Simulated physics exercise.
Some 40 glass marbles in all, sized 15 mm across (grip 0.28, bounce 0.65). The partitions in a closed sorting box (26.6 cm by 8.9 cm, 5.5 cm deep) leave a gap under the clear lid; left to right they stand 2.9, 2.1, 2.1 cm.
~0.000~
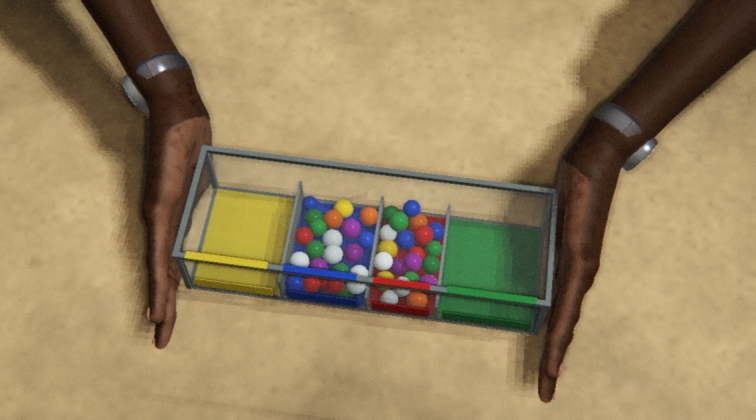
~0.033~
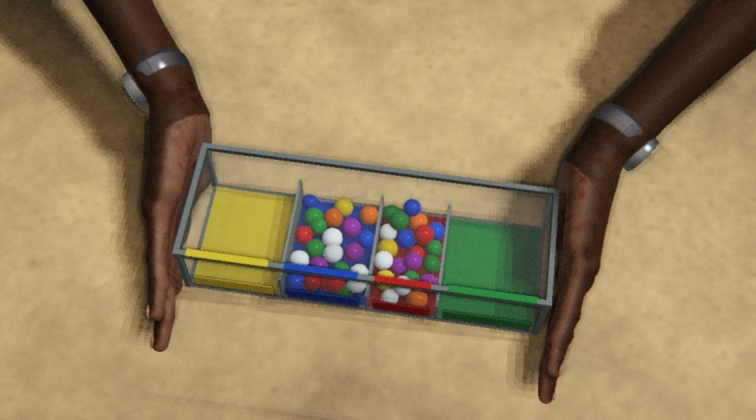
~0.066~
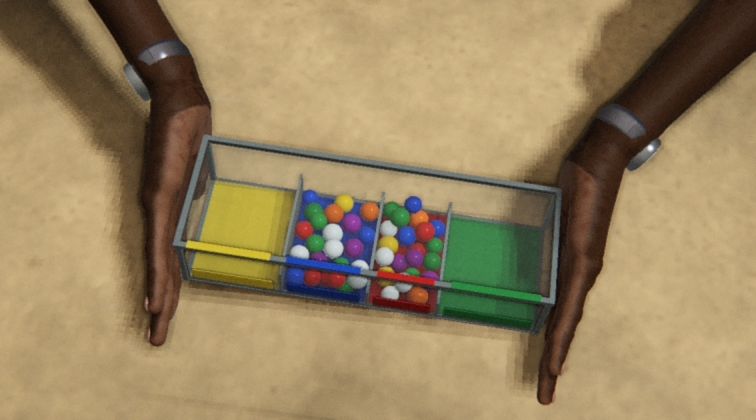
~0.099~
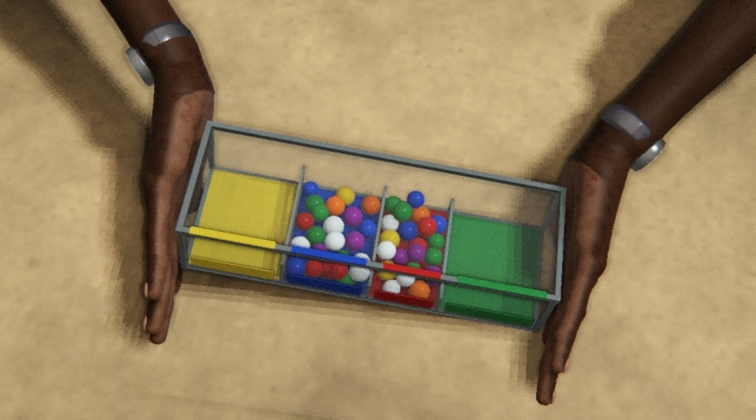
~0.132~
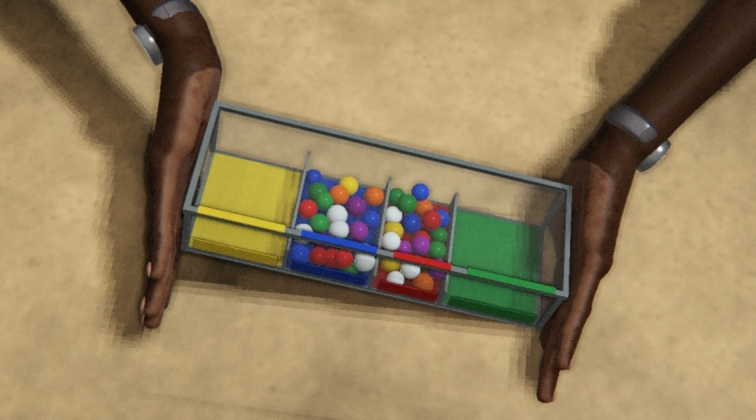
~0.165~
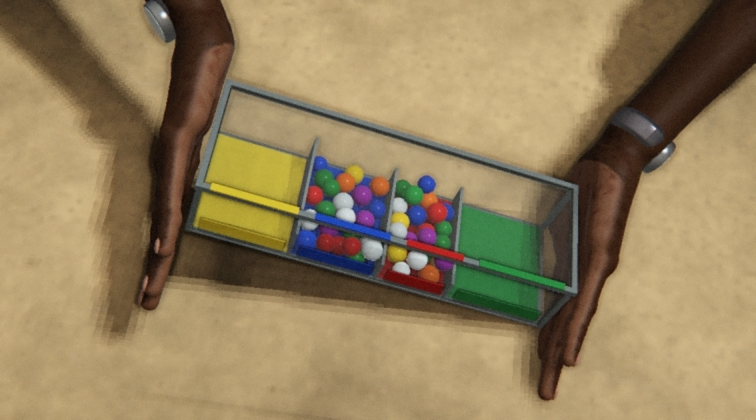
Colorful marbles sat in the blue and red middle sections of a clear divided box while two hands held its ends and tilted it, slowly then faster, raising the left side.
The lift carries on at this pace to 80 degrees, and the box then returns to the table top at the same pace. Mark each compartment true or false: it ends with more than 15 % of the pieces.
Red: True, blue: False, green: True, yellow: False.
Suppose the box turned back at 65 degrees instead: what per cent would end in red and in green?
Result - red 40 percent; green 30 percent.
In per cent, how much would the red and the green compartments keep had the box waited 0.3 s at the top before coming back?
Red 20, green 75.
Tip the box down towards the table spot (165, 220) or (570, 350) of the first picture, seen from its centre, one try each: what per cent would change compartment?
Approximately 65 percent, then 75 percent.
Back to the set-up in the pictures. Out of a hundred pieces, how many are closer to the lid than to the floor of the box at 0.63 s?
About 50 per cent.
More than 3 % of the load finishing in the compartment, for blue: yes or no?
As for blue, indeed so.
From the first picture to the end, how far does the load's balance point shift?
It shifts some 8.0 cm.
After 0.63 s, tilt 79 degrees; red 50 %, blue 35 %, green 15 %.
After 0.93 s, tilt 33 degrees; red 20 %, blue 5 %, green 75 %.
After 1.34 s, tilt 0 degrees; red 20 %, blue 5 %, green 75 %.
By 1.9 s all is still; red 20 %, blue 5 %, green 75 %, yellow 0 %.
